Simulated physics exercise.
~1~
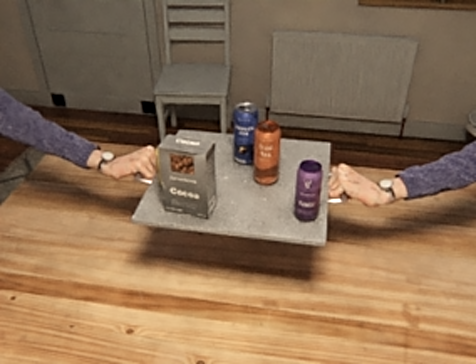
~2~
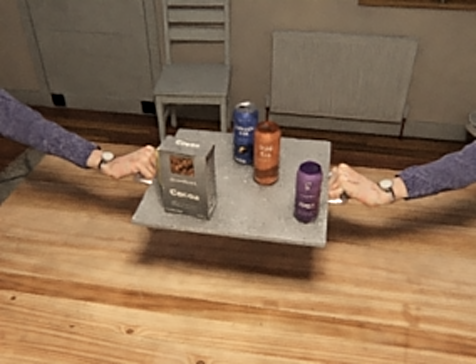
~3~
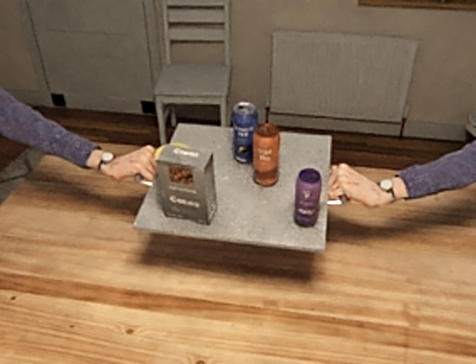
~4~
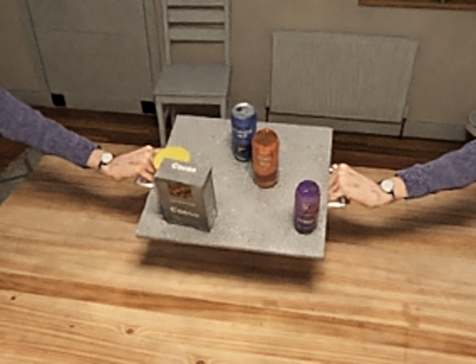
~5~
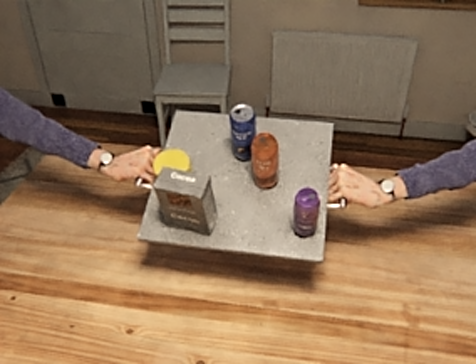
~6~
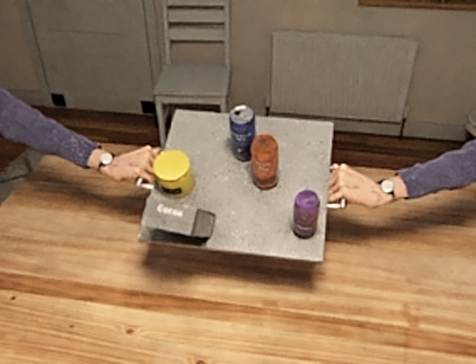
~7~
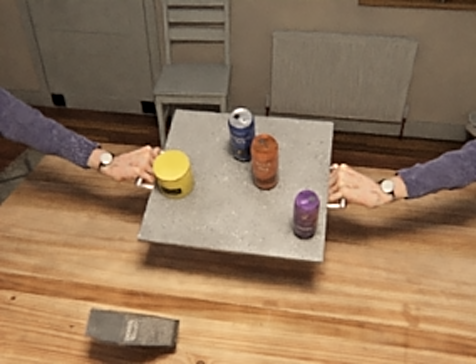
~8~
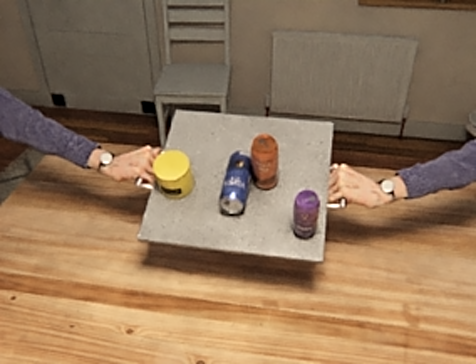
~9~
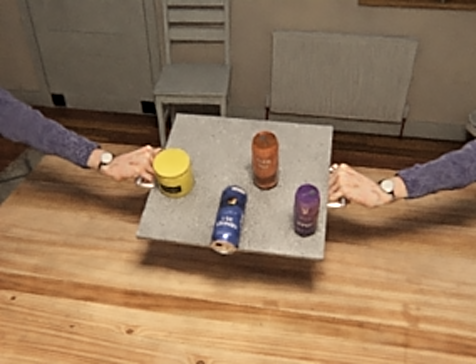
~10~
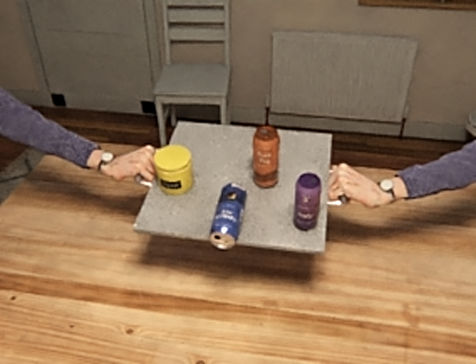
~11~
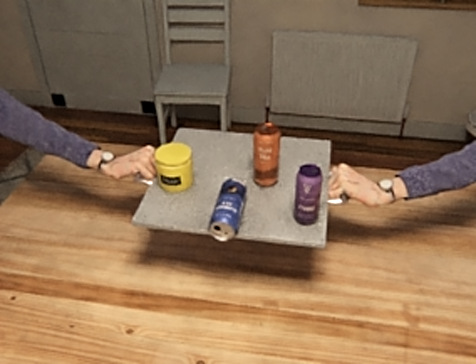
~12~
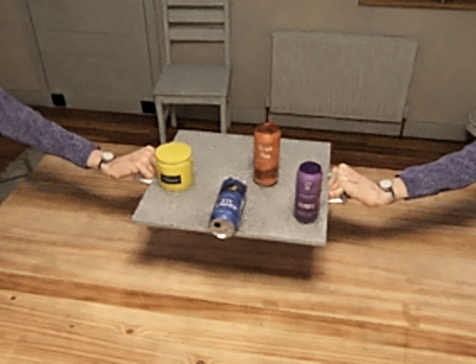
The clip opens on two hands holding a flat grey tray above a wooden table, with a grey packet, blue, orange and purple cans, and a yellow jar mostly hidden behind the packet. The hands tip the tray's near edge down, and the packet slides forward, revealing the jar. The packet then topples off the near edge and drops out of view. Next the blue can falls onto its side and slides towards the near edge. The hands level the tray again, leaving the blue can lying there while the jar and other two cans remain standing.
